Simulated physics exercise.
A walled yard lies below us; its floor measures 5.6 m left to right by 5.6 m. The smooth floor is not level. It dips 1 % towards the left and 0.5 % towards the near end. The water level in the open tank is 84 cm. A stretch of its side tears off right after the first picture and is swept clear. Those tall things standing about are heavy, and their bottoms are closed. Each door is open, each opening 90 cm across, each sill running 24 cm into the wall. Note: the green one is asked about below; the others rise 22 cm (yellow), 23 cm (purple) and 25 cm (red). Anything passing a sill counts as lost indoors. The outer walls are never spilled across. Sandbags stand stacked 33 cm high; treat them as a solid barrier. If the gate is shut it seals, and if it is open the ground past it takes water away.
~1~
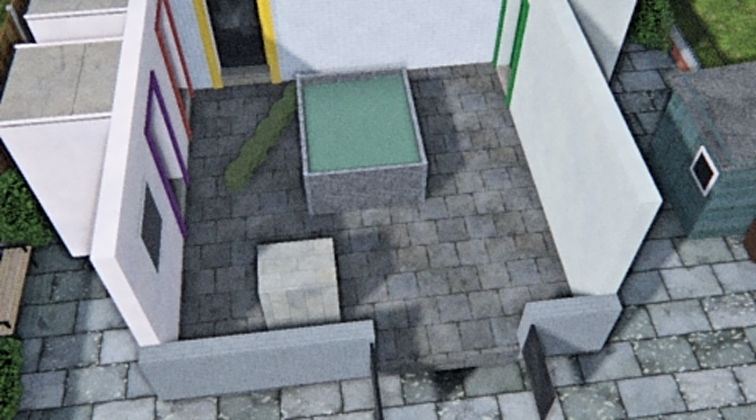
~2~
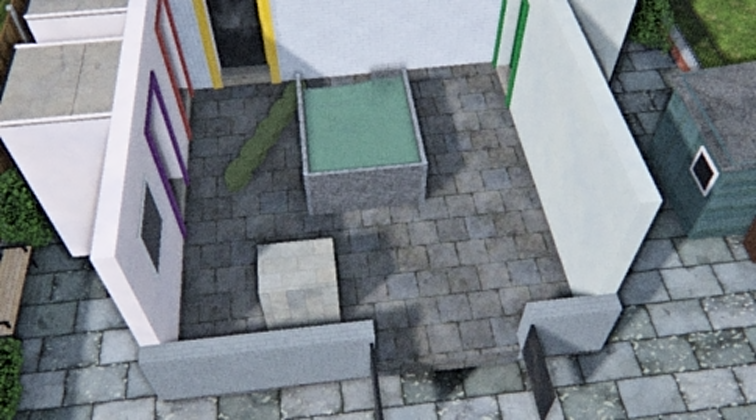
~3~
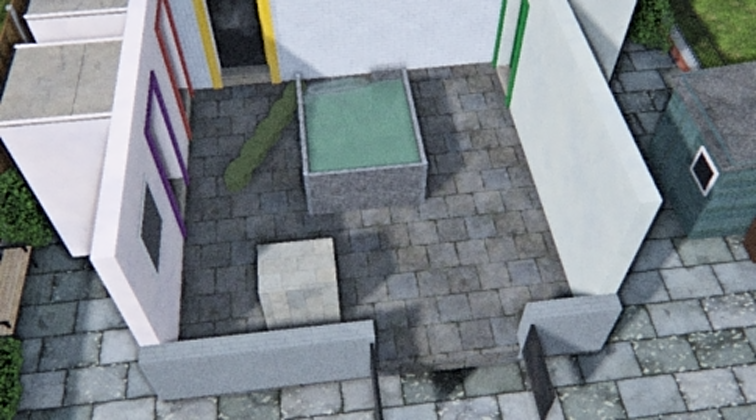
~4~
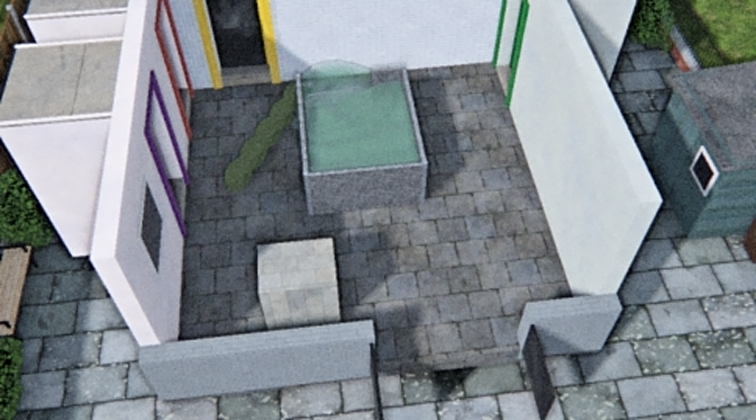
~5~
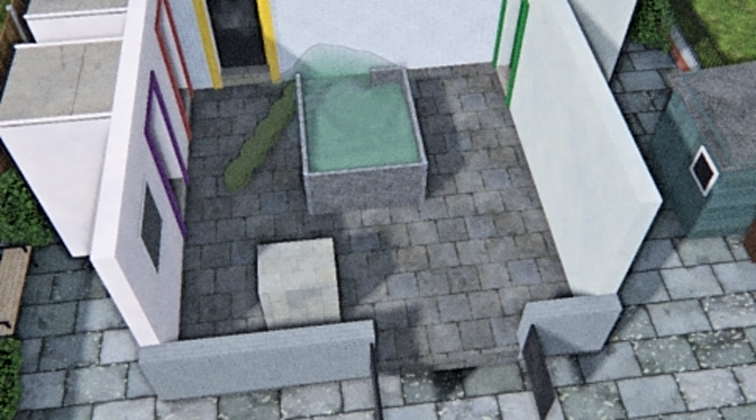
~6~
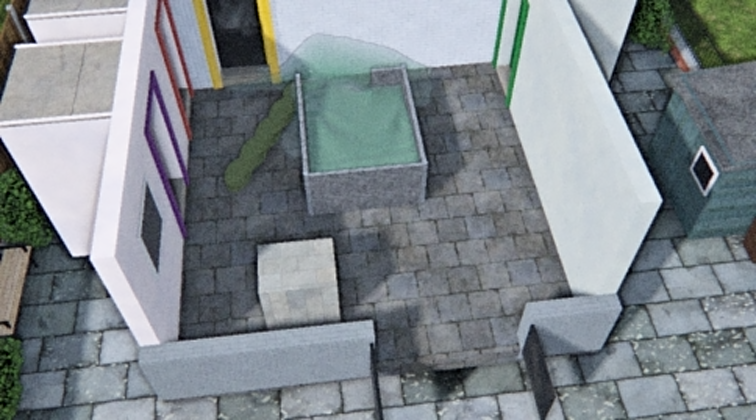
In a walled yard with dark paving, an open tank of green water stands still, then its far side opens and a thin translucent sheet of water spreads behind it along the back wall, while everything else stays motionless.
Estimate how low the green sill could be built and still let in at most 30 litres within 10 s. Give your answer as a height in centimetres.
I would say 28 cm or so.
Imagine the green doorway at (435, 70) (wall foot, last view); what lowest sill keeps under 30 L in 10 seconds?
9.0 cm.
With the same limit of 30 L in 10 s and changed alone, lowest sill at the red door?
Roughly 28 cm at the red door.
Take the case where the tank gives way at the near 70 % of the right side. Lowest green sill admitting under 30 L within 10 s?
I'd say close to 18 cm.
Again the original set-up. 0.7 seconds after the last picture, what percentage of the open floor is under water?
Some 30 per cent is wet.
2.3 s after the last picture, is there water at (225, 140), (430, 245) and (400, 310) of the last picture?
Status: Submerged / clear / clear.
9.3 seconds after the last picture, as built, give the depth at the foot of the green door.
Lab note: Depth approx. 8.0 cm.
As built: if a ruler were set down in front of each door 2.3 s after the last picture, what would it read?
Yellow door 8 cm, green door 26 cm, purple door 7 cm, red door 25 cm.
Then, 0.7 s after the last picture water covers 30 % of the floor, deepest (64 cm) near (321, 84); 4 cm at the green door, 4 litres in over its 7 cm sill.
Then, 2.3 s after the last picture water covers 60 % of the floor, deepest (32 cm) near (303, 107); 26 cm at the green door, 251 litres in over its 7 cm sill.
Then, 9.3 s after the last picture water covers 95 % of the floor, deepest (12 cm) near (178, 374); 8 cm at the green door, 503 litres in over its 7 cm sill.
At the green door as built, the water peaked near 26 cm, 2.3 s after the last picture.
Run again over the same 10 s with other heights there, 80 litres in over 22.5 cm, 14 litres over 30.5 cm. The limit of 30 litres is kept from about 28 cm up.
